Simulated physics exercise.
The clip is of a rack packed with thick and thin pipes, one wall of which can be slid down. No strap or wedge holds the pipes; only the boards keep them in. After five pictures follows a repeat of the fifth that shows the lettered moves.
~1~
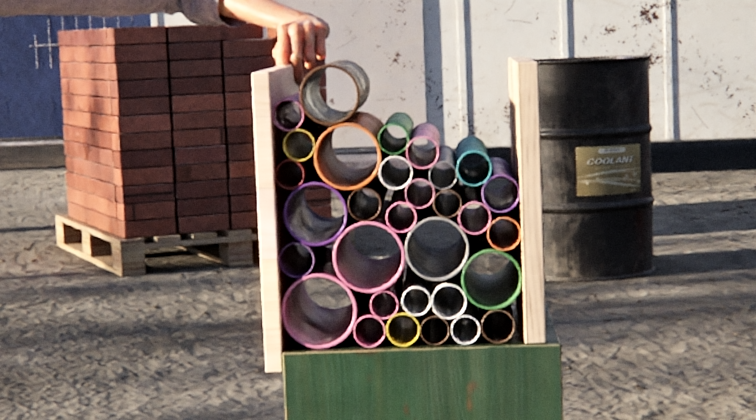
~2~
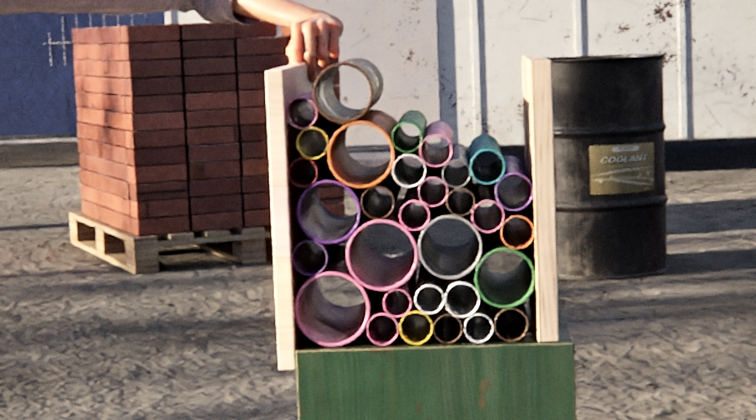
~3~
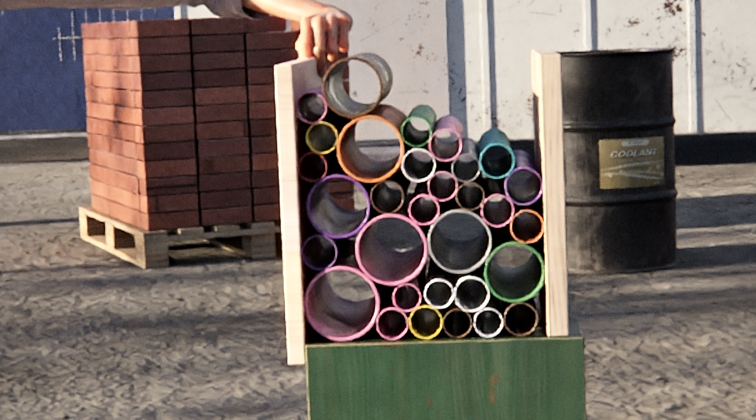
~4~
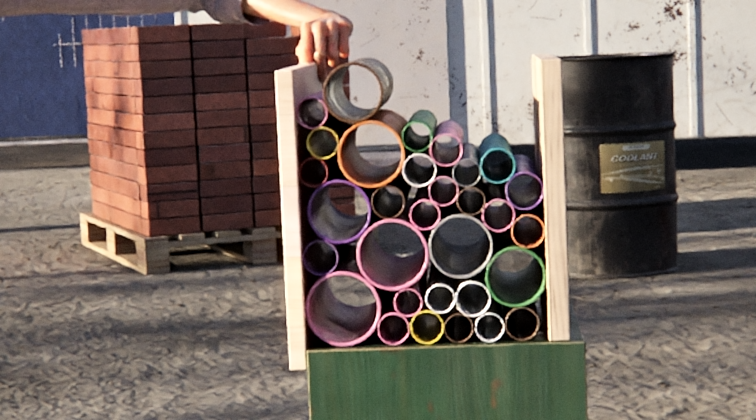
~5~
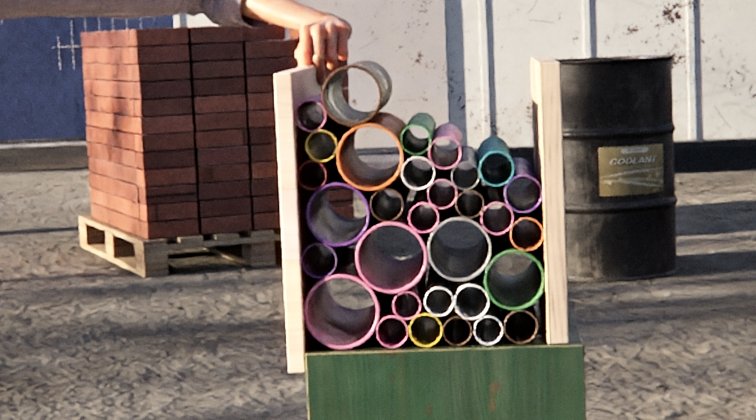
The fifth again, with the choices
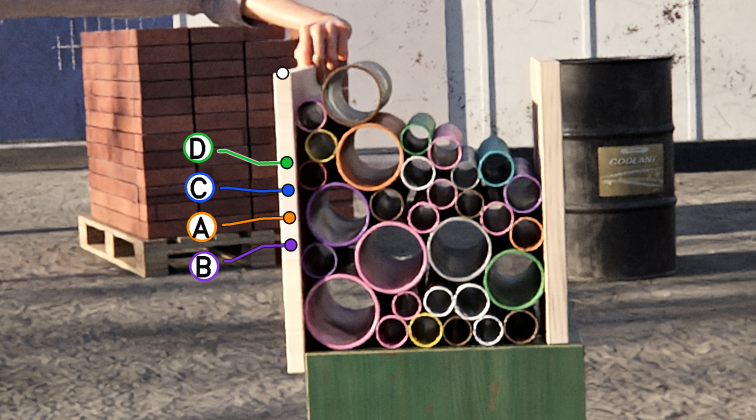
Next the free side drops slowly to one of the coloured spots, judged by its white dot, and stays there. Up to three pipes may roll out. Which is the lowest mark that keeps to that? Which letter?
Down to C.
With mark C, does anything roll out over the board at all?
At C: Yes.
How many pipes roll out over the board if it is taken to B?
At B the number is four.
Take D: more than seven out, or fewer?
Fewer than seven.
On the copy, A at (290, 217); B at (291, 245); C at (288, 191); D at (287, 163); the white dot at (283, 73).
On C. First, top of the board (295, 128).
Then, top of the board (298, 189).
Finally, top of the board (298, 190), one out over the board.
By contrast, A four out over the board; B four out over the board; D one out over the board.
